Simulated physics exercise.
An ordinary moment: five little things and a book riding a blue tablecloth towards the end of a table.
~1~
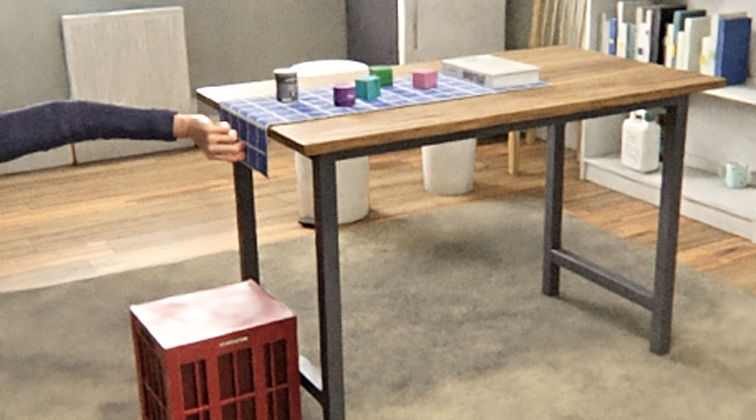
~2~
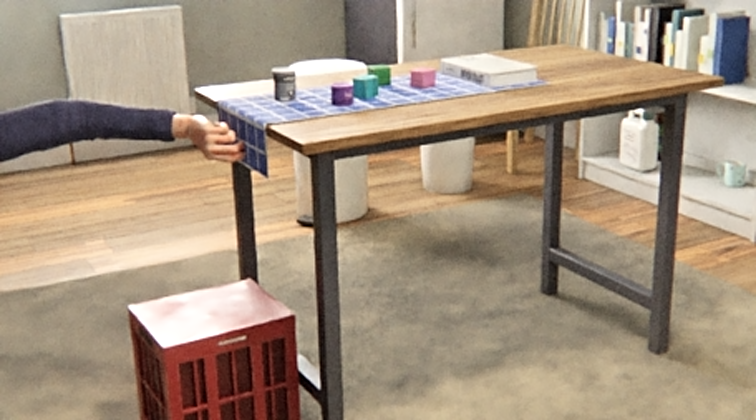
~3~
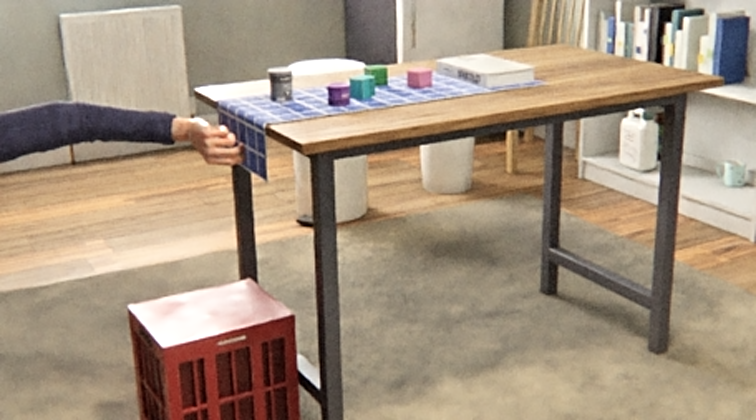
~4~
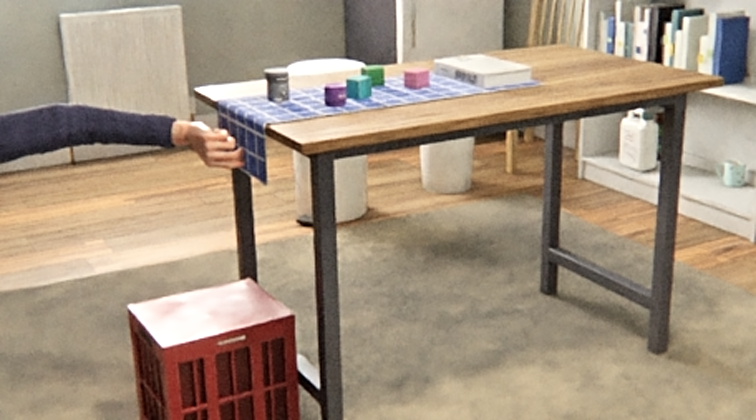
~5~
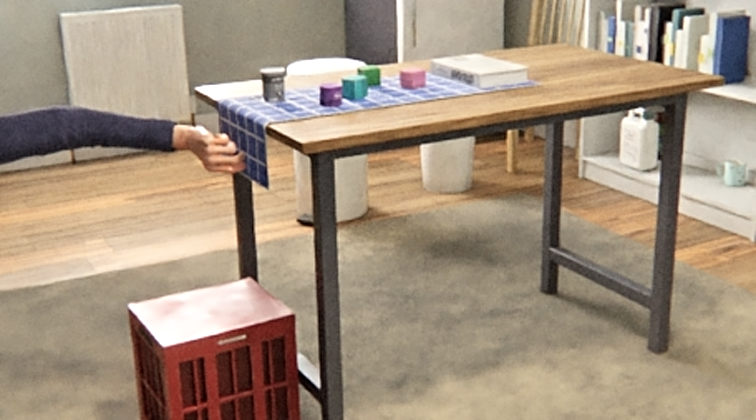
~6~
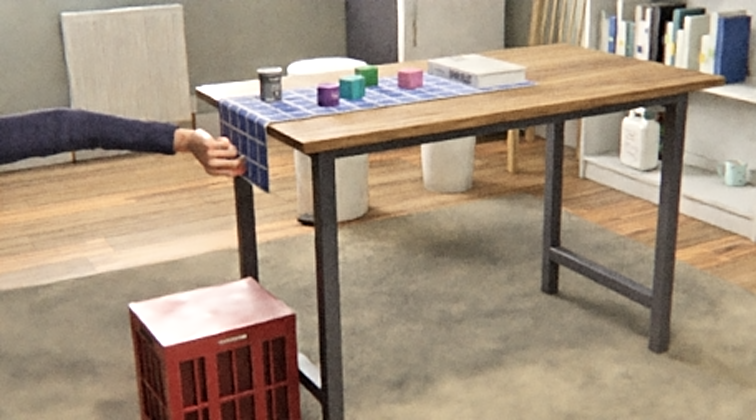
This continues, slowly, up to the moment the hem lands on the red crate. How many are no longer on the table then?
It carries off three.
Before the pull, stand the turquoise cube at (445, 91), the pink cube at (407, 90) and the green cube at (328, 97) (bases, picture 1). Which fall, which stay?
The turquoise cube keeps its place on top, the pink cube survives, the green cube goes over.
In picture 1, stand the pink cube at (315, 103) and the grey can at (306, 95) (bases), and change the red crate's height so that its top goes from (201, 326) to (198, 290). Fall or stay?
The pink cube is carried off; the grey can goes over.
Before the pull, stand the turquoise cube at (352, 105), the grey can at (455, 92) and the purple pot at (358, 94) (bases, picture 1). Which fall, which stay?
The turquoise cube goes over, the grey can does not fall, the purple pot drops off.
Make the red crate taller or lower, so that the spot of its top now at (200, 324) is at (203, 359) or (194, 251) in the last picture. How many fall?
Then 4 and 1.
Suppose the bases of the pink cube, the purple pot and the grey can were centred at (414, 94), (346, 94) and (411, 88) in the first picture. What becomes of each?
The pink cube remains up; the purple pot comes down; the grey can keeps its place on top.
A little later, hem near (246, 219); all still up.
Next, hem near (248, 278); grey can and purple pot gone.
Later still, hem on the crate; grey can, purple pot and turquoise cube gone.
When it is over, hem on the crate; grey can, purple pot and turquoise cube gone. The answer is three.
